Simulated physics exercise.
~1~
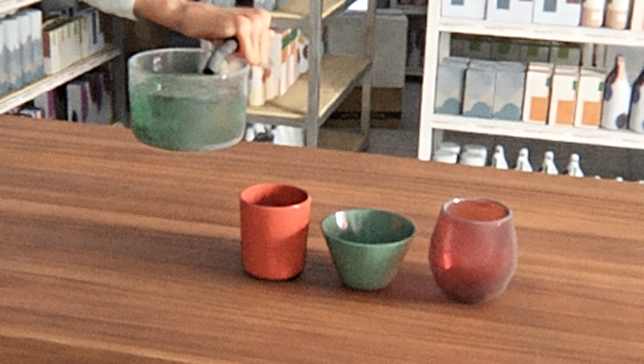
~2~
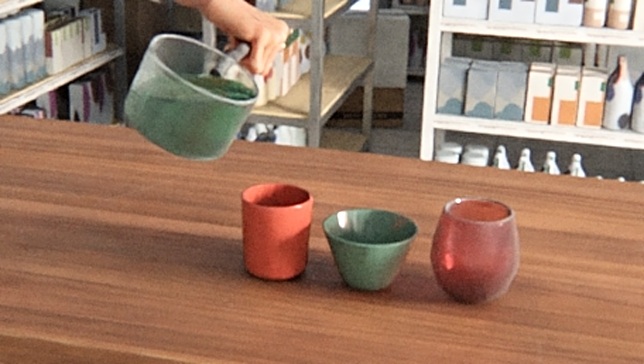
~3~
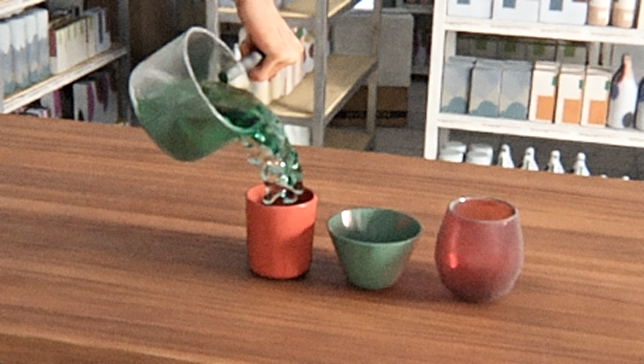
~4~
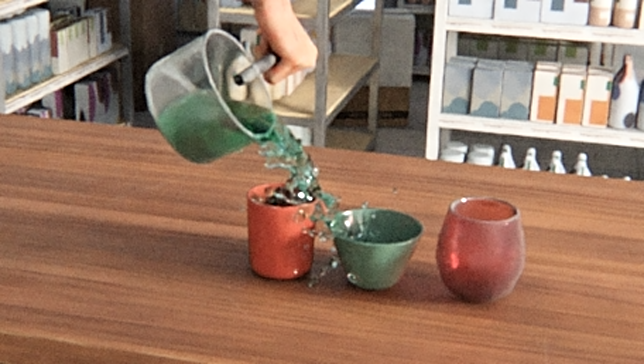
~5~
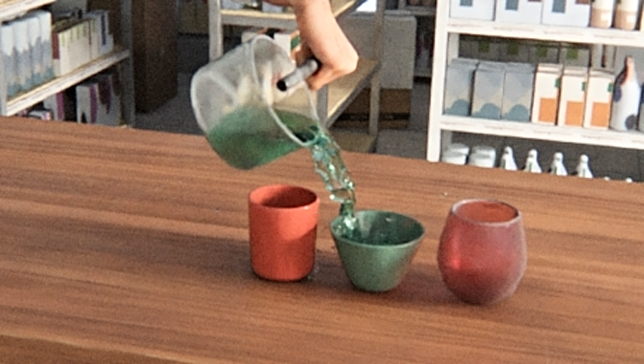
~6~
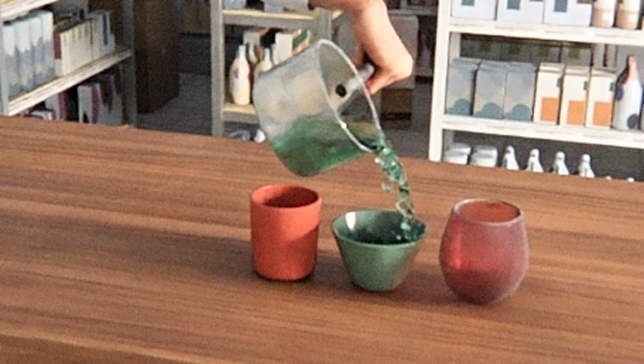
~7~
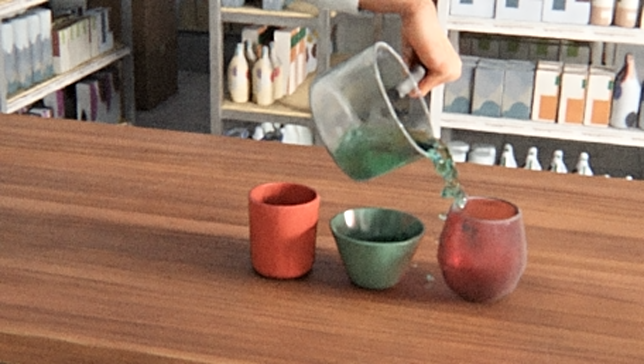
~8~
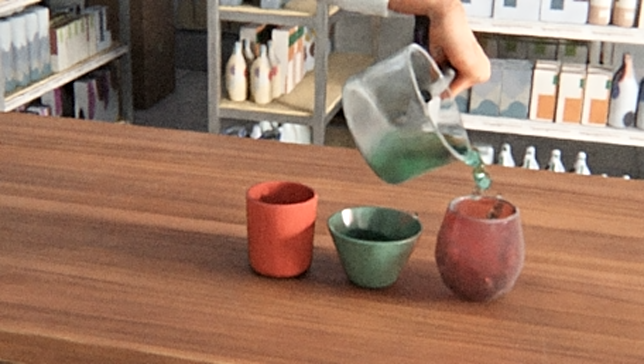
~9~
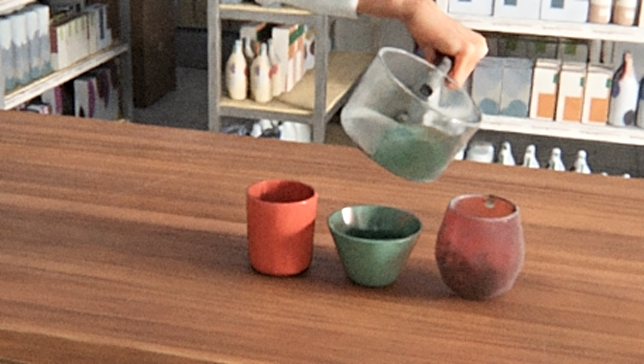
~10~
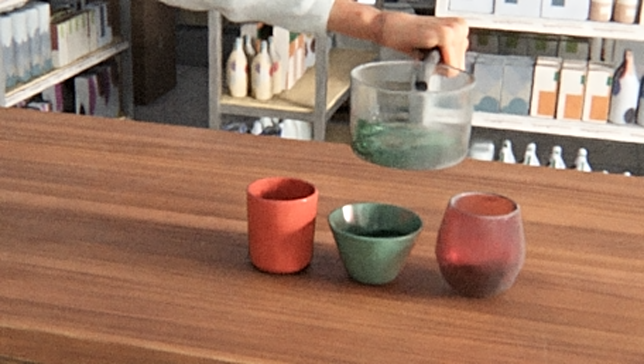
A hand tilts a clear saucepan, pours green liquid rightwards across three cups, then levels it.
